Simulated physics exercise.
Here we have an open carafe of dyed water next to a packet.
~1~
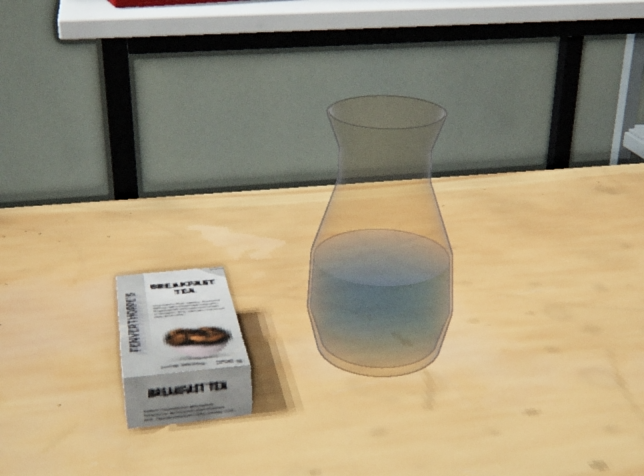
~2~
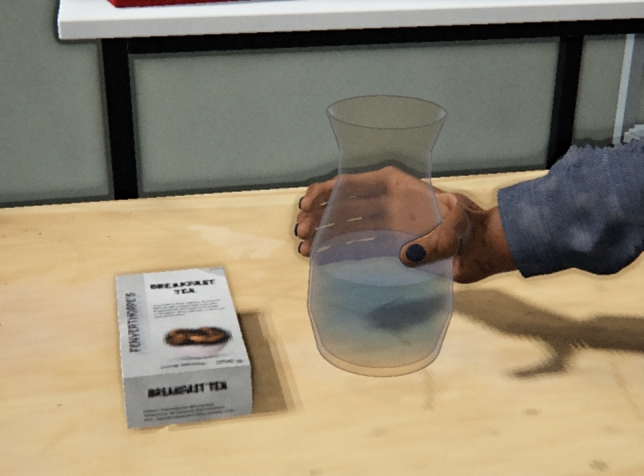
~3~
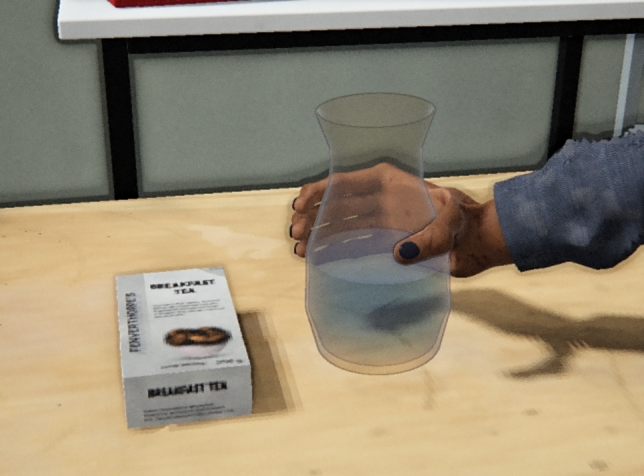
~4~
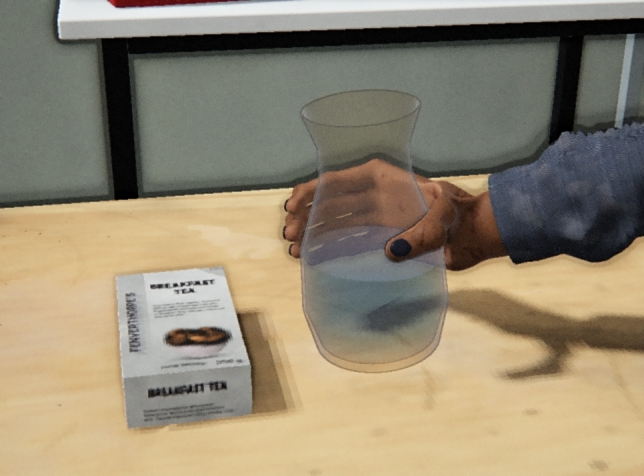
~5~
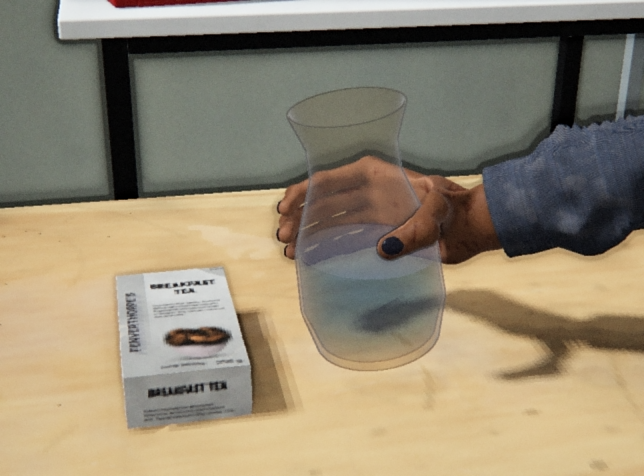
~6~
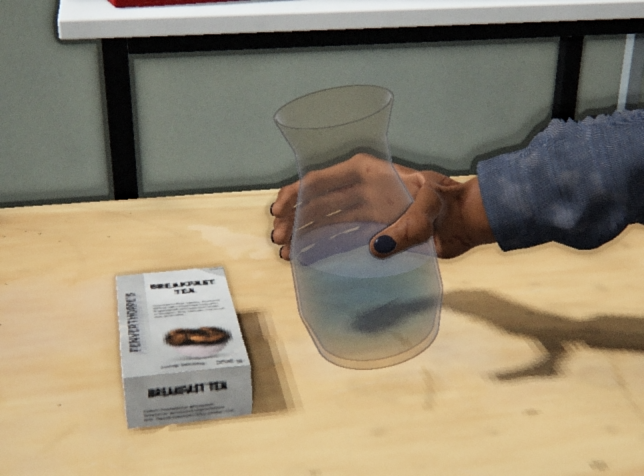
A glass carafe partly filled with bluish water stood on a wooden table beside a box of breakfast tea, until a hand reached in from the right, gripped it and tilted it left towards the box.
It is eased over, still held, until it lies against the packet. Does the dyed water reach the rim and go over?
It keeps it all in.
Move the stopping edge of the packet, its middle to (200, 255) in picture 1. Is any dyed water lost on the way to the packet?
My call: Keeps it in.
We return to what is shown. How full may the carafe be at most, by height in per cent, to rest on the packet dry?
Some 70 per cent.
Next, the carafe leans by about 30°; its rim is dry.
After that, the carafe leans by about 45°; its rim is dry.
Finally, the carafe leans by about 50°, against the packet; its rim is dry.
